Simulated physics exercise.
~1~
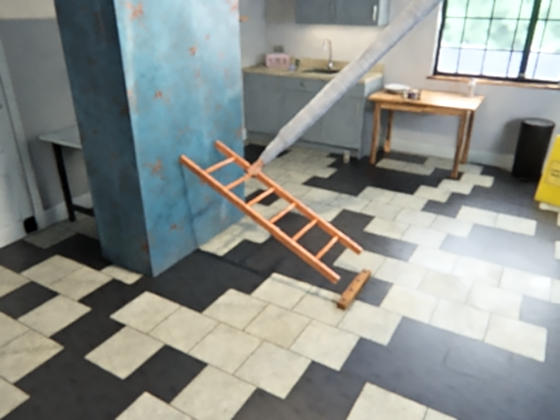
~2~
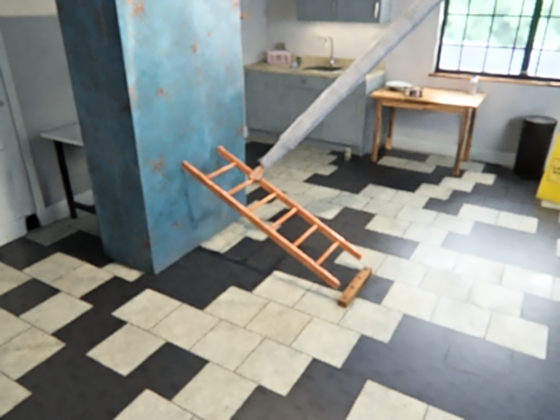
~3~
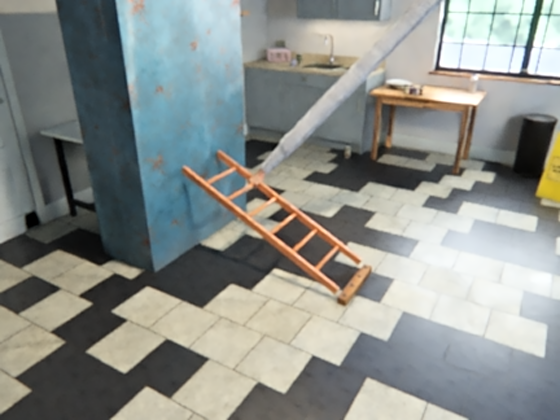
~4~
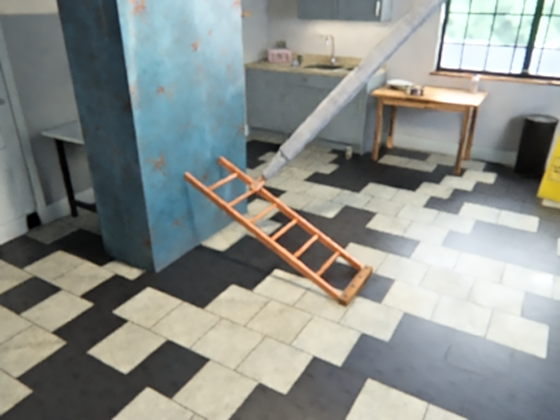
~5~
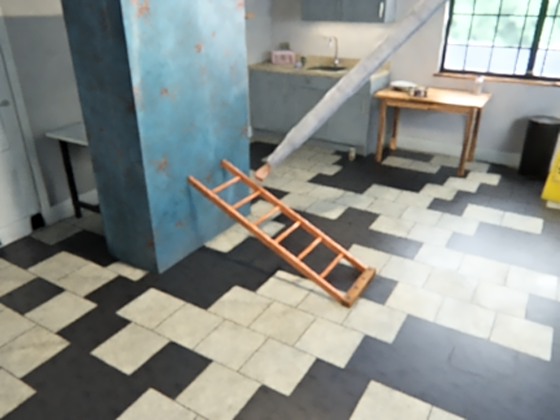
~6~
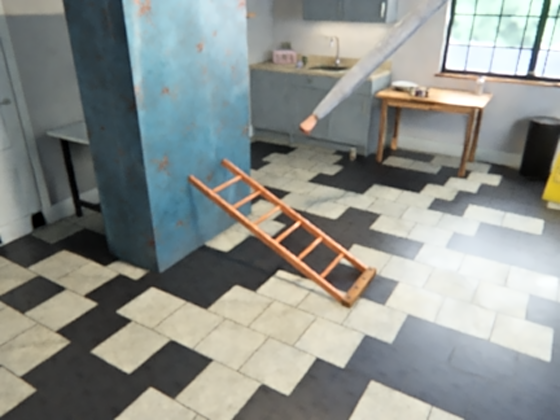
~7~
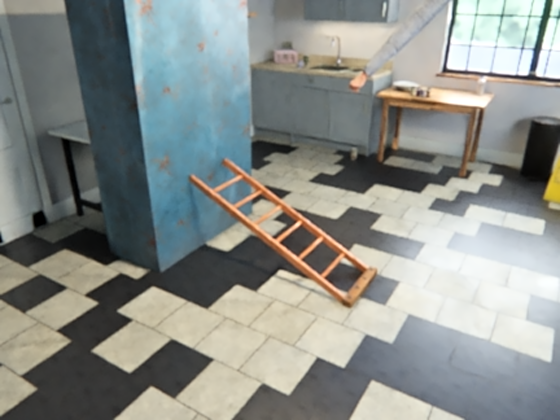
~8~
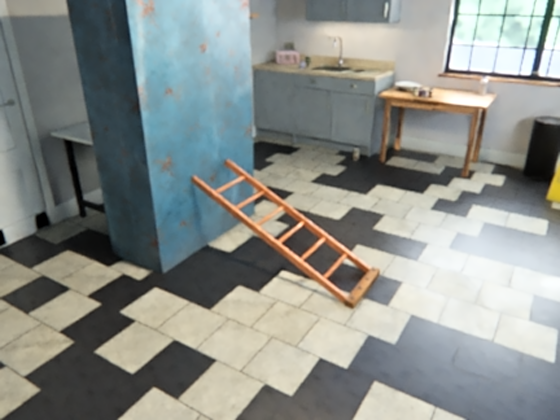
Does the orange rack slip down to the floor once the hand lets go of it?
No, it stays leaning at a slant by the blue column, with its lower end at the wooden strip, after the hand draws away.
